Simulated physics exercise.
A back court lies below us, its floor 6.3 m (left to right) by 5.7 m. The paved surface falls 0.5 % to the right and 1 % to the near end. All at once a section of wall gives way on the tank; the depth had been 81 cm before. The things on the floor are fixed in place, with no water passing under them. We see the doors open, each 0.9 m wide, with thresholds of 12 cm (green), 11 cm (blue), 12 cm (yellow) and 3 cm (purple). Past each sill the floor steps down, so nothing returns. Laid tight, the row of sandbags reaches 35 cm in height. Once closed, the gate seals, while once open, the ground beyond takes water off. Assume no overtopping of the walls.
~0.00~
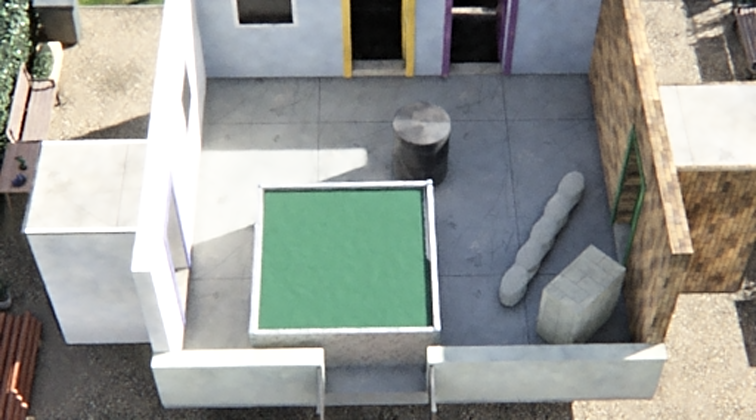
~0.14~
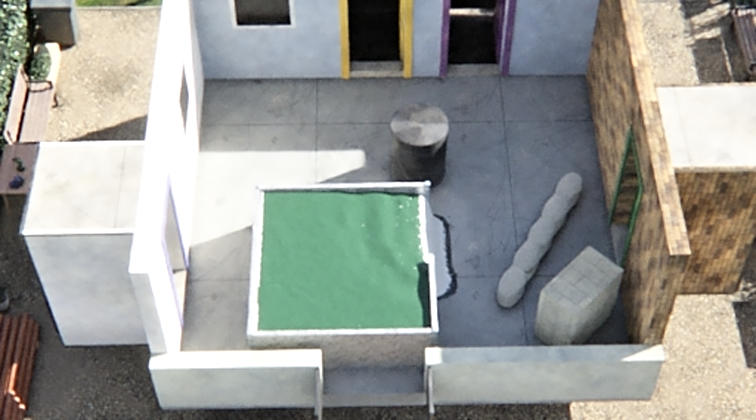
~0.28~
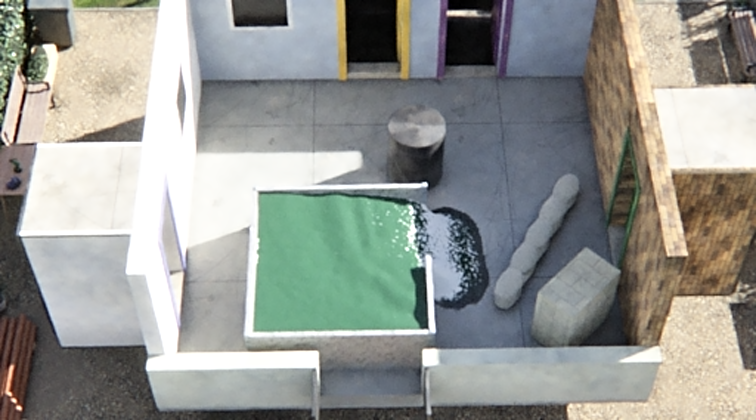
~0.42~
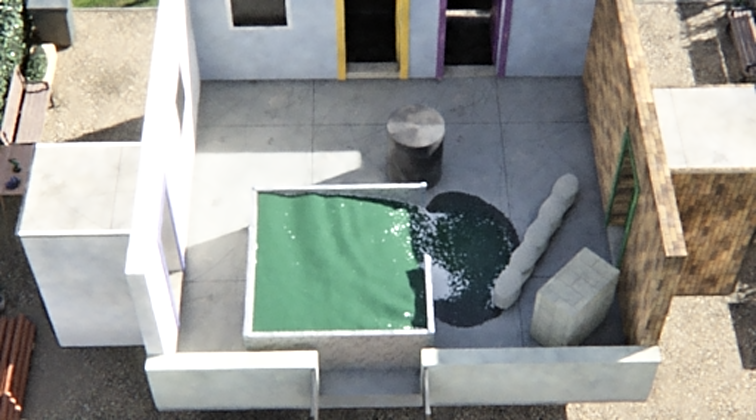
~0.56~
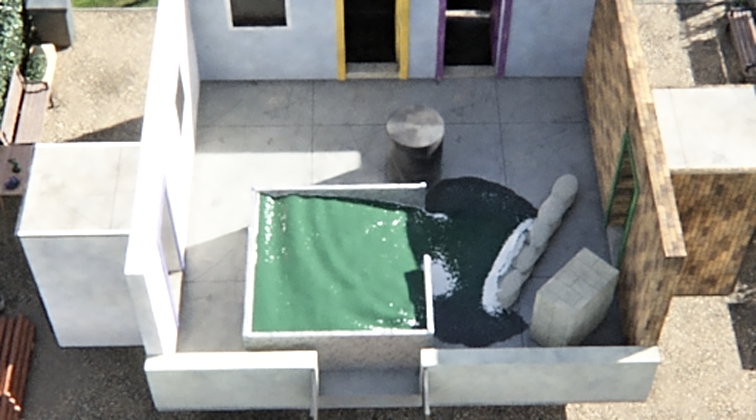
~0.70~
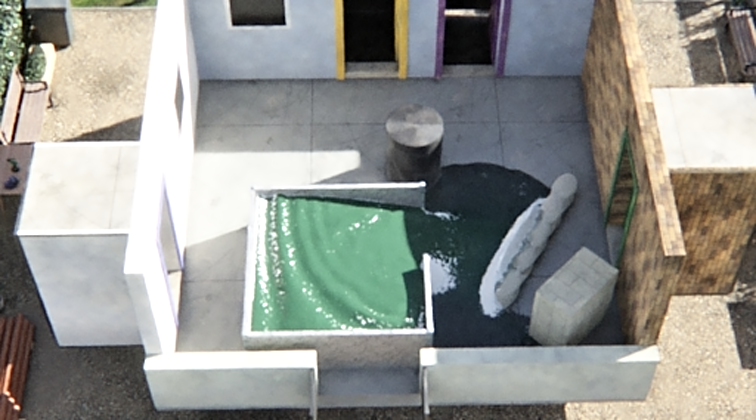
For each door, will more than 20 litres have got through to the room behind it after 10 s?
One by one: The green door will let too much through, the blue door will not let too much through, the yellow door will not let too much through, the purple door will let too much through.
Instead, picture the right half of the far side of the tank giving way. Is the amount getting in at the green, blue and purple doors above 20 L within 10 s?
Green short, blue beyond, purple beyond.
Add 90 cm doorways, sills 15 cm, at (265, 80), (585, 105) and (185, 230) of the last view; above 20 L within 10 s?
In sequence the answers are less than that, more than that and less than that.
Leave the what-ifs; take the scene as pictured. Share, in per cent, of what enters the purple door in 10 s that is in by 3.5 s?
About 20 per cent.
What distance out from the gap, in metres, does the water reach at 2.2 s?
4.4 m.
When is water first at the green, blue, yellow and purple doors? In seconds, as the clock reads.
So, green at 1.4 s, then blue at 5.5 s, yellow at 2.8 s, and purple at 2.2 s.
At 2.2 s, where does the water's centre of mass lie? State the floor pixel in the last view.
Pixel position near (418, 255).
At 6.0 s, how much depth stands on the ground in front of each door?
Green 12 cm, blue 4 cm, yellow 11 cm, purple 18 cm.
After 1.4 s water covers 35 % of the floor and is deepest (56 cm) near (514, 259); green door not reached, blue door not reached, yellow door not reached, purple door not reached.
After 2.2 s water covers 45 % of the floor and is deepest (60 cm) near (572, 80); green door 18 cm at the sill, 2 L in, blue door not reached, yellow door not reached, purple door 9 cm at the sill, 0 L in.
After 3.5 s water covers 55 % of the floor and is deepest (40 cm) near (561, 80); green door 9 cm at the sill, 12 L in, blue door not reached, yellow door 9 cm at the sill, 0 L in, purple door 20 cm at the sill, 111 L in.
After 6.0 s water covers 90 % of the floor and is deepest (28 cm) near (617, 375); green door 12 cm at the sill, 26 L in, blue door 4 cm at the sill, 0 L in, yellow door 11 cm at the sill, 0 L in, purple door 18 cm at the sill, 347 L in.
After 10.0 s water covers 95 % of the floor and is deepest (22 cm) near (173, 382); green door 15 cm at the sill, 70 L in, blue door 16 cm at the sill, 8 L in, yellow door 7 cm at the sill, 0 L in, purple door 12 cm at the sill, 544 L in.
